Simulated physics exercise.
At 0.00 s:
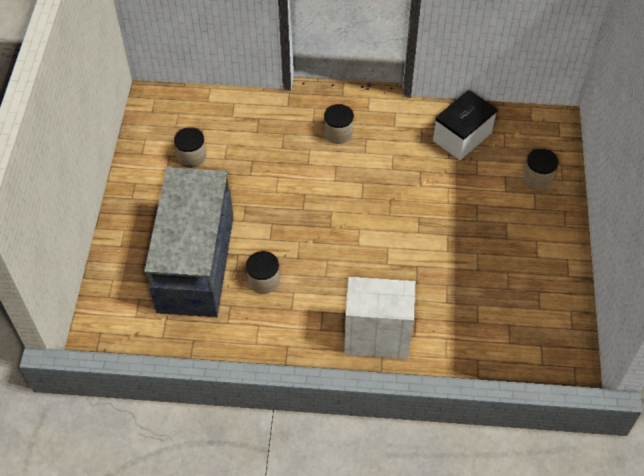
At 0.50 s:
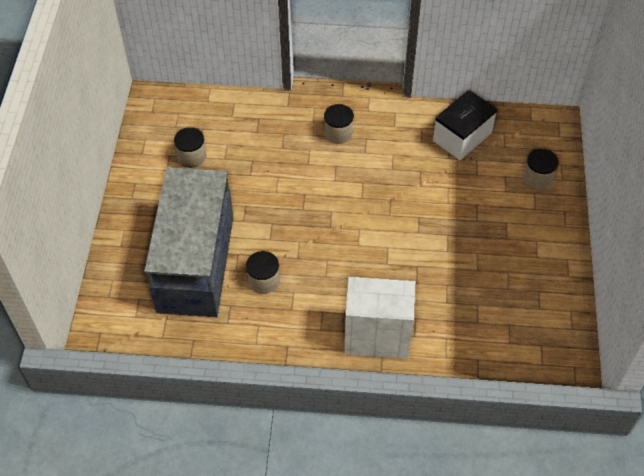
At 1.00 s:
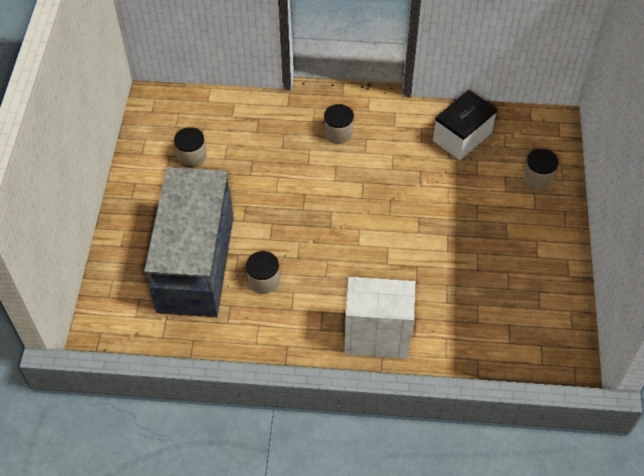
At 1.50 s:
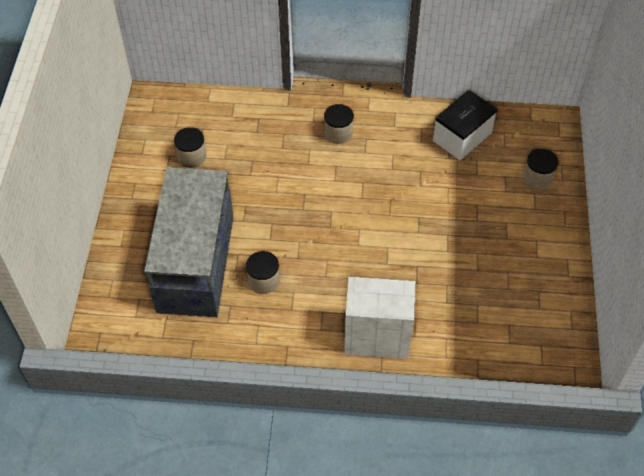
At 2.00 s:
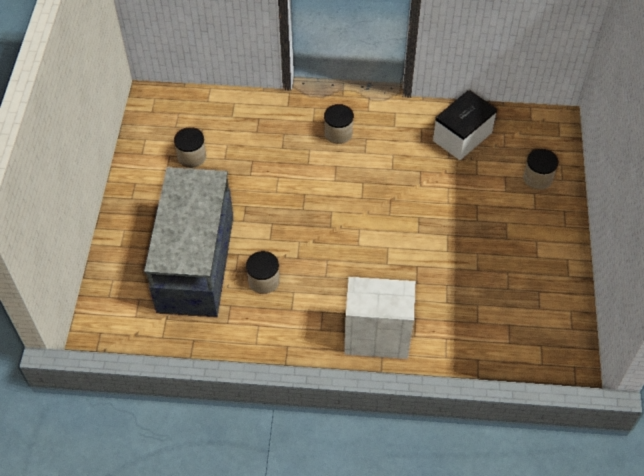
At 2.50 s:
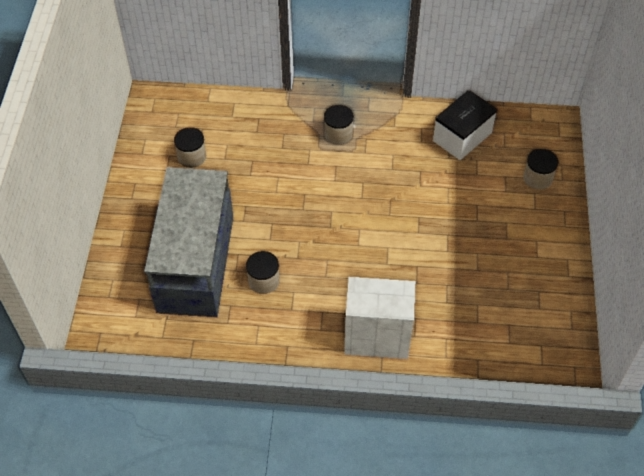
The clip shows a wood-floored room with round pails and box-like chests, all staying still, while the ground outside turns from grey to blue and a thin patch of water spreads through the back doorway around the nearest pail.
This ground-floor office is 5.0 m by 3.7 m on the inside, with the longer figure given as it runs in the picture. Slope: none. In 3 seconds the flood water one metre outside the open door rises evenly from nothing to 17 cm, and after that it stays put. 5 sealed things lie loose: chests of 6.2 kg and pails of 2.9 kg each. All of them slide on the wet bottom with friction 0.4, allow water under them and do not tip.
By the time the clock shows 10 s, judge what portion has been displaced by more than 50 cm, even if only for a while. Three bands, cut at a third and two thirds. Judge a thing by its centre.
The fraction is neither low nor high.
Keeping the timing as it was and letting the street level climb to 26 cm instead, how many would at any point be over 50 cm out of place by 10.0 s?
Result: 4.
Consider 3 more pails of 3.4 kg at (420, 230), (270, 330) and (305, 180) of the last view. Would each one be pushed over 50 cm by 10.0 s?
First one crosses the line, second one crosses the line, third one crosses the line.
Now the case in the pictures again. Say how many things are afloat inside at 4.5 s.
Count: 0.
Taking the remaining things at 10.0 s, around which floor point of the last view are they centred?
Roughly at (373, 213).
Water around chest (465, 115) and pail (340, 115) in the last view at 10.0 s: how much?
About 1 and 9 cm.
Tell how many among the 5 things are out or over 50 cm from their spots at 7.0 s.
Result: 2.
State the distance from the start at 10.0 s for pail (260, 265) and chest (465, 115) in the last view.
They've ended up 120 cm and 0 cm away, in that order.
After 3.5 s 1 of 5 are over 50 cm from their spots; 0 afloat.
After 4.5 s 1 of 5 are over 50 cm from their spots; 0 afloat.
After 7.0 s 2 of 5 are over 50 cm from their spots; 2 afloat.
After 10.0 s 2 of 5 are over 50 cm from their spots, and 2 have been at some point; 2 afloat.
